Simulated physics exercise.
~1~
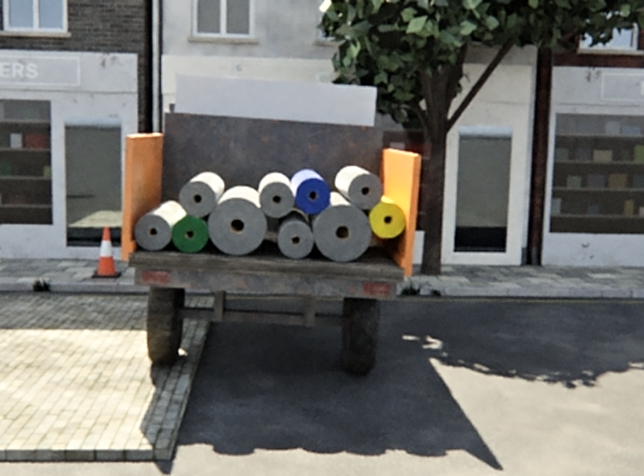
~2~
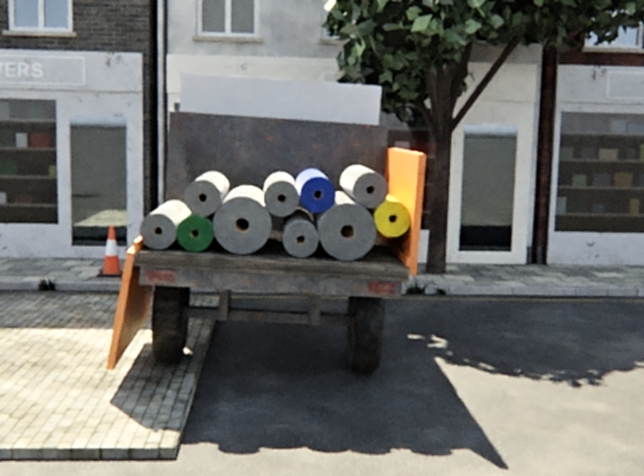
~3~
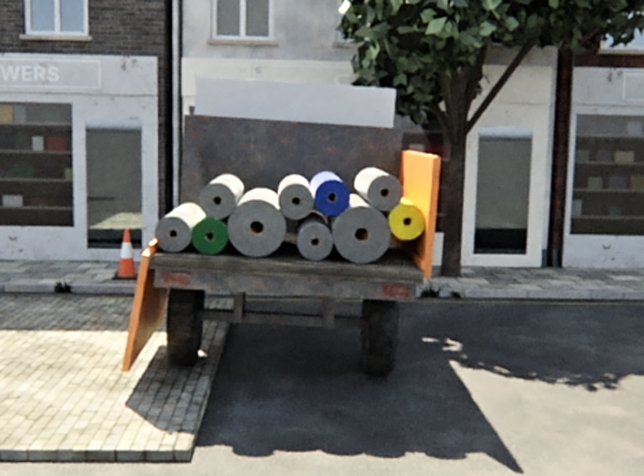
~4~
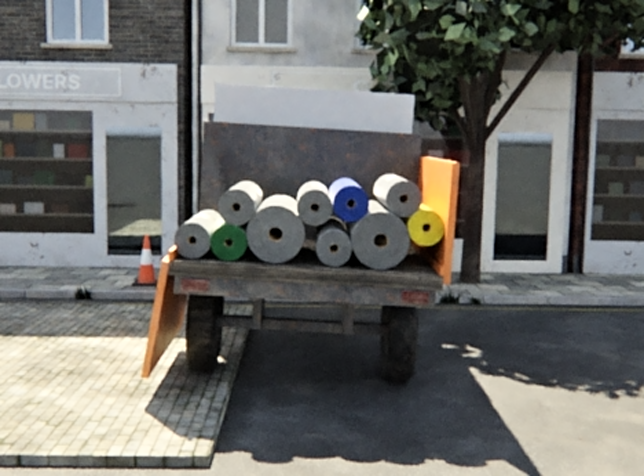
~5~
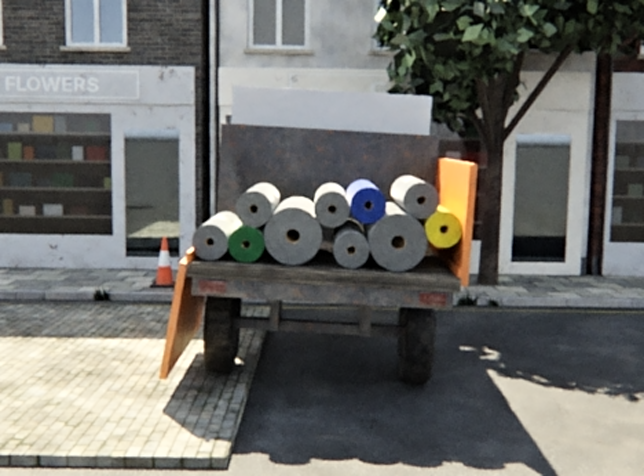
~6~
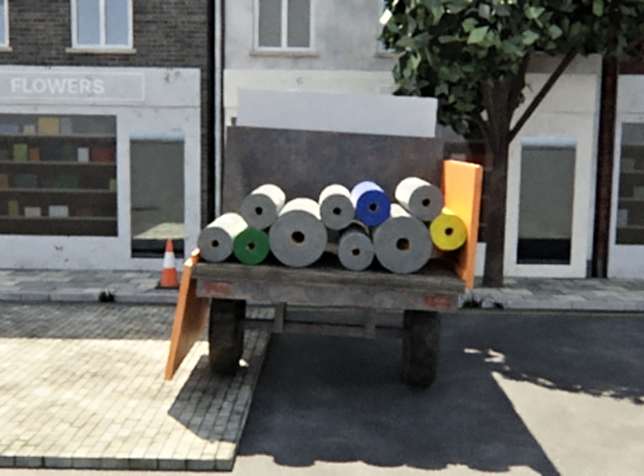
The clip opens on the tail end of a flatbed lorry parked before a row of shops, its deck stacked with grey rolls and single blue, yellow and green ones between upright orange drop sides. Almost at once, the left drop side swings down and hangs beside the wheel, while the right one stays up. The rolls do not follow it, and the pile keeps its shape as the view pans slightly left. At the end, every roll is still aboard, with green low near the open left edge, blue up on others, and yellow resting near the right side.
